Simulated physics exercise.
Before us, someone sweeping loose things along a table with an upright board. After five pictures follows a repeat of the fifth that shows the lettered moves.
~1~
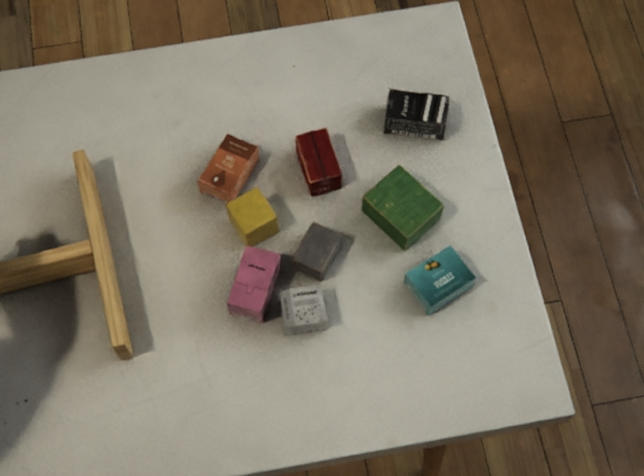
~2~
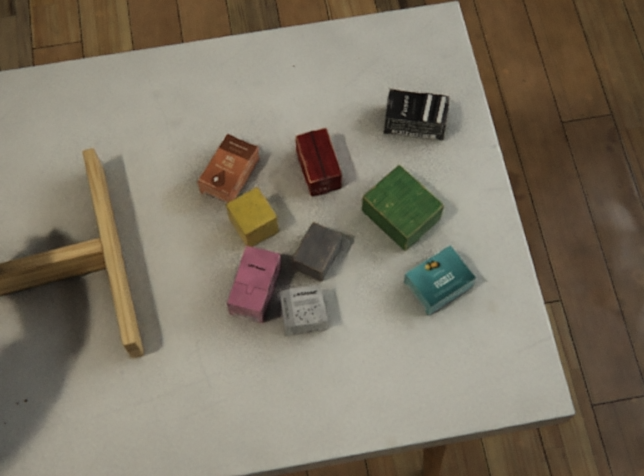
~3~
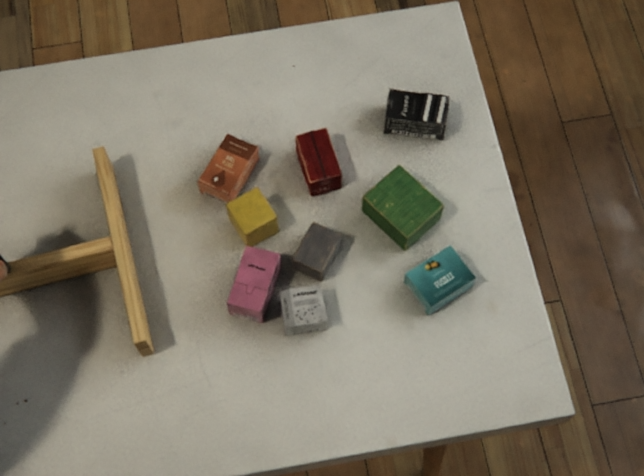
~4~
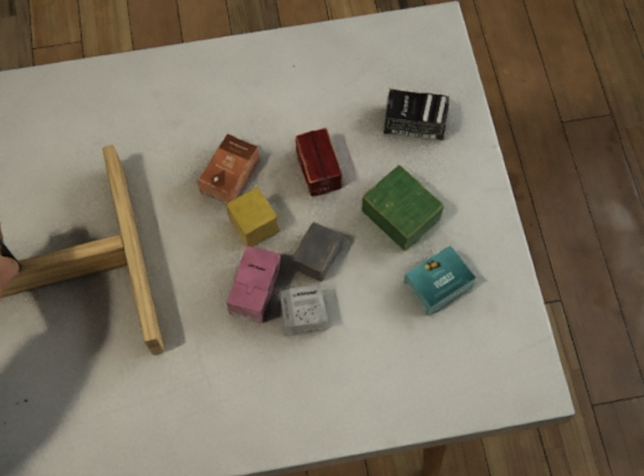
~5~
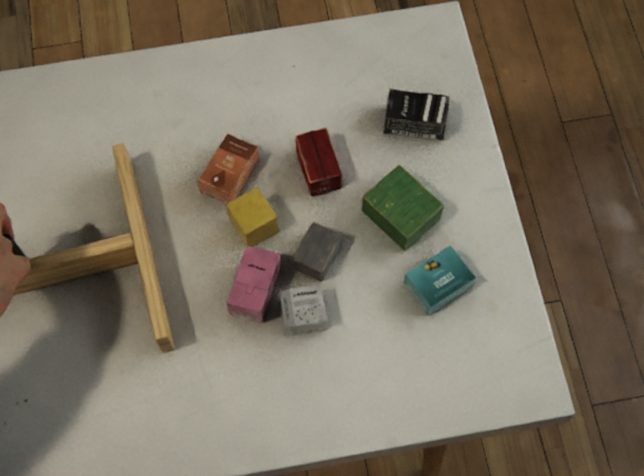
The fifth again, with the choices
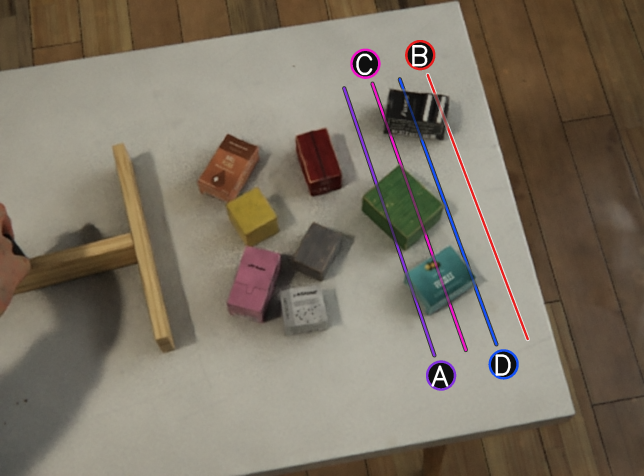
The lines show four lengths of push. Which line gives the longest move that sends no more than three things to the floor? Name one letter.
D is the last line within the limit.
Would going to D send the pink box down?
No.
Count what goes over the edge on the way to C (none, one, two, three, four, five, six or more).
In all, none.
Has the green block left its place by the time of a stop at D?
Yes.
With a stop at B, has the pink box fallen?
No.
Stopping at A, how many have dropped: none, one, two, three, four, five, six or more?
The count is none.
On the marked copy, A at (387, 214); B at (475, 199); C at (416, 209); D at (445, 204).
With D. Early on, board (250, 218); white packet (332, 313); orange box (258, 158).
Further on, board (361, 200); black box (439, 107); green block (460, 193).
At the end, board (444, 186); green block over the edge; black box over the edge; two fallen.
As for the rest, A is within the limit but short; B drops five; C is within the limit but short.
